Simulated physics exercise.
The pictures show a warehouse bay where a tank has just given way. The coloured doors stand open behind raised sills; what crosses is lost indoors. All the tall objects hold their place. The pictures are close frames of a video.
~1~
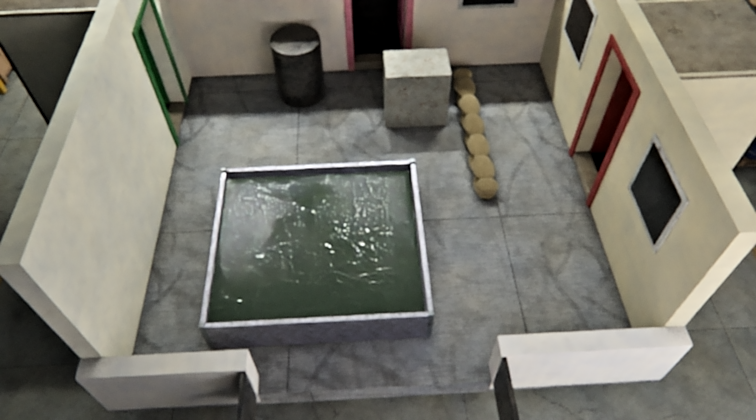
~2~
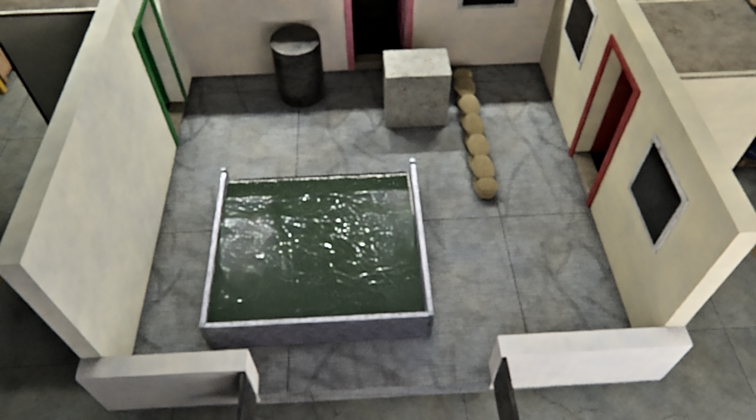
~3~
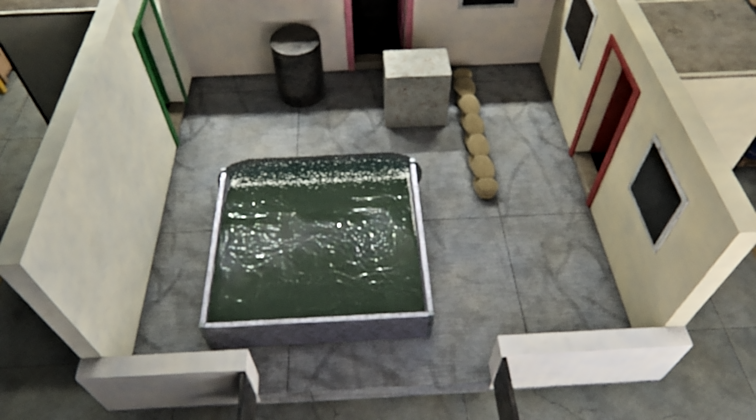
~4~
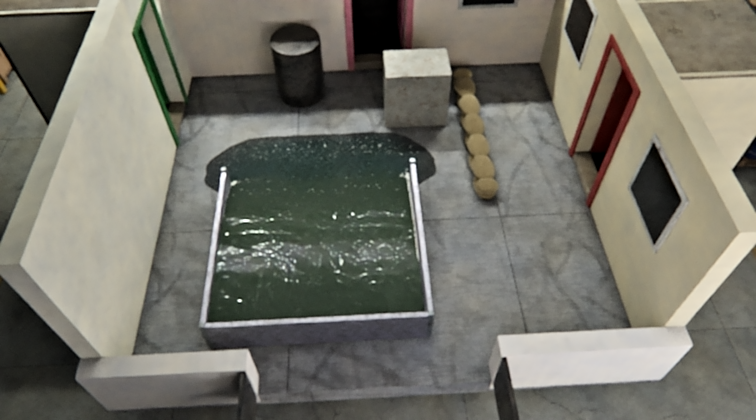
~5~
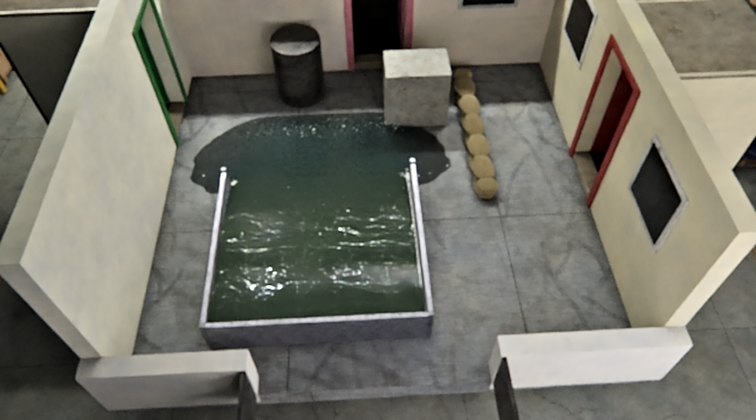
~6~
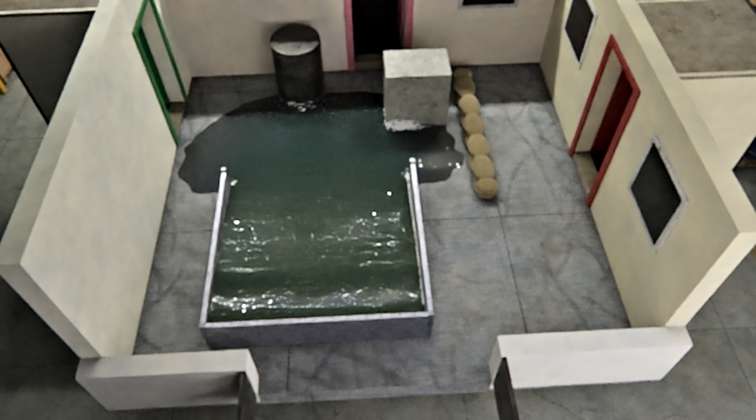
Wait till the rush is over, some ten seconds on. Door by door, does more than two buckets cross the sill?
One by one: The pink door lets in a lot; the green door lets in a lot; the red door admits no more than that.
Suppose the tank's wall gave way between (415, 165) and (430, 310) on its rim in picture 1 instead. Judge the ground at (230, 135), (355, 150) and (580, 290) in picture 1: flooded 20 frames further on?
One after the other: Clear, flooded, flooded.
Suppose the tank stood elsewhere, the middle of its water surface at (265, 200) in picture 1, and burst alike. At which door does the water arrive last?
It is the one in red.
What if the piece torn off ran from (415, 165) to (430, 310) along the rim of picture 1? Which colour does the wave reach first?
I say the door marked red.
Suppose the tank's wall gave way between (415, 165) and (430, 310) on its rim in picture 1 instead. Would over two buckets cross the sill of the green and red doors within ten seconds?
Then: The green one holds; the red one passes that mark.
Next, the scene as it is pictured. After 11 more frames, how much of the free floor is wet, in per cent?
Near 40 in a hundred.
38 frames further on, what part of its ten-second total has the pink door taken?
About 100 per cent.
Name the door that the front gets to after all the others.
Last comes the one in red.
A moment on, water covers 35 % of the floor; the pink door under two buckets in, the green door wet at the sill, nothing in, the red door not reached.
Next, water covers 40 % of the floor; the pink door over two buckets in, the green door wet at the sill, nothing in, the red door not reached.
Then, water covers 55 % of the floor; the pink door far over two buckets in, the green door over two buckets in, the red door not reached.
Later, water covers 90 % of the floor; the pink door far over two buckets in, the green door far over two buckets in, the red door wet at the sill, nothing in.
In the end, water covers 95 % of the floor; the pink door far over two buckets in, the green door far over two buckets in, the red door wet at the sill, nothing in.
